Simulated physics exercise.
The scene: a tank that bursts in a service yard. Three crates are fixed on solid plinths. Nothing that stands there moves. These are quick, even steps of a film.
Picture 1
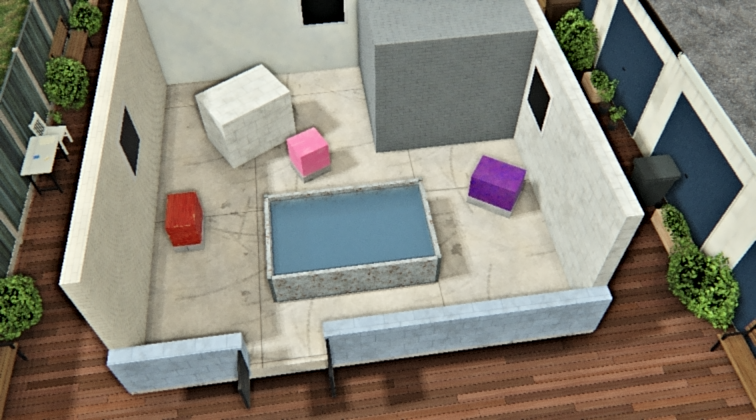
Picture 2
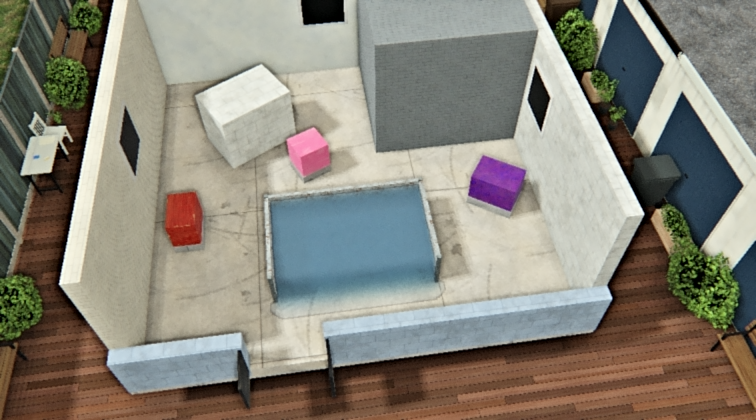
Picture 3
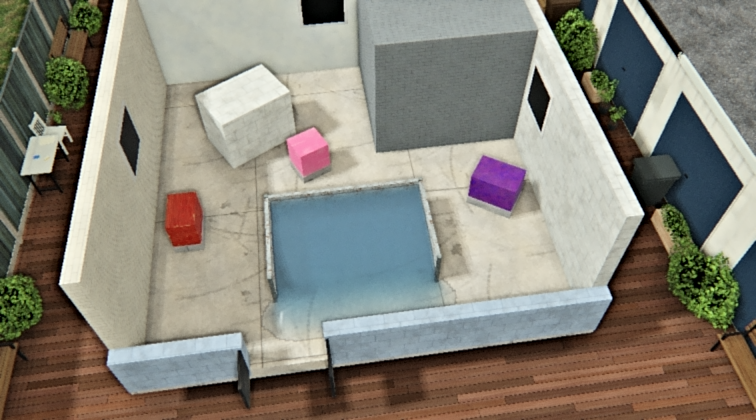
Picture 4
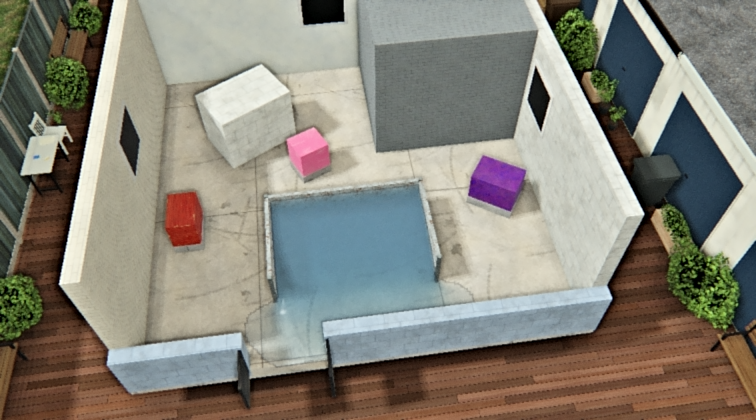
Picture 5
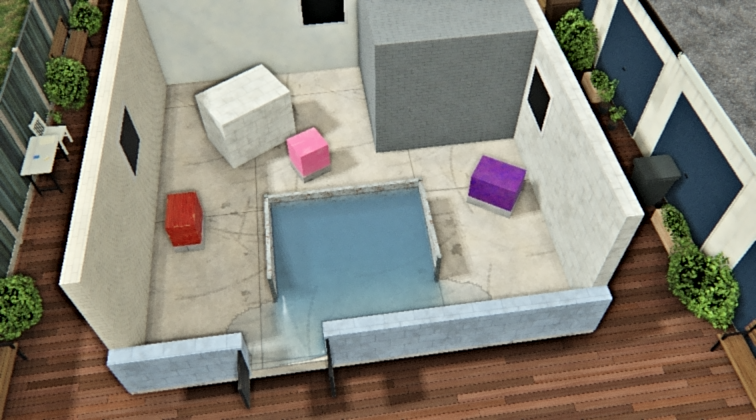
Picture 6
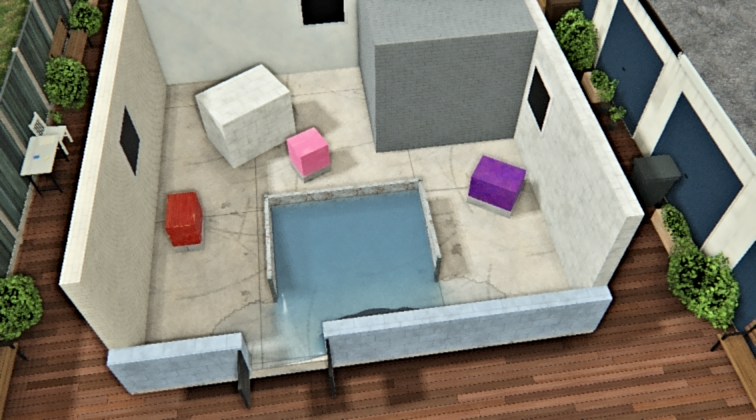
The clip shows a walled yard with coloured blocks and a rectangular tank of still water; the tank's near side opens and water pours out, spreading across the pale floor toward the low front wall and its gap.
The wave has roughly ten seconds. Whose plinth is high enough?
The pink crate keeps dry; the red crate keeps dry; the purple crate is soaked.
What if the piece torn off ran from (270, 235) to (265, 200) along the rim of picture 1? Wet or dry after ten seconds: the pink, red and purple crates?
The pink one is spared; the red one is wetted; the purple one remains dry.
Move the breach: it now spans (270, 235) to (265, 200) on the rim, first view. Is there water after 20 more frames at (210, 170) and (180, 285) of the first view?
In that order: Awash, covered.
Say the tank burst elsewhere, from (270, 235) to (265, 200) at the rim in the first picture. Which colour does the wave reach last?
The one in purple.
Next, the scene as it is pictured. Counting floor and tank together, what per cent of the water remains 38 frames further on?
Some 68 per cent.
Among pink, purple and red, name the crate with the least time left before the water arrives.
First comes the one in purple.
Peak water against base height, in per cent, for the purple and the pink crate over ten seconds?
Roughly 150 per cent, then 50 per cent.
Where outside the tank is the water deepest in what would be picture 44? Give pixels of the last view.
Close to (571, 312).
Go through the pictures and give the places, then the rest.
Still water in the tank at (350, 229), in the first picture.
Water pours out at (356, 281) and has run to (441, 284), in the second picture.
The front is at (449, 302), out from the gap at (356, 283), in the third picture.
The front is at a hidden place, out from the gap at (356, 284), in the fourth picture.
The front is at a hidden place, out from the gap at (356, 284), in the fifth picture.
The front is at a hidden place, out from the gap at (356, 284), in the sixth picture.
A moment on, water covers 20 % of the floor; the pink crate not reached, the red crate not reached, the purple crate not reached.
Next, water covers 25 % of the floor; the pink crate not reached, the red crate not reached, the purple crate water round its plinth.
Then, water covers 40 % of the floor; the pink crate not reached, the red crate water round its plinth, the purple crate water round its plinth.
Later, water covers 70 % of the floor; the pink crate water round its plinth, the red crate water round its plinth, the purple crate water round its plinth.
In the end, water covers 90 % of the floor; the pink crate stayed above the water, the red crate stayed above the water, the purple crate was topped.
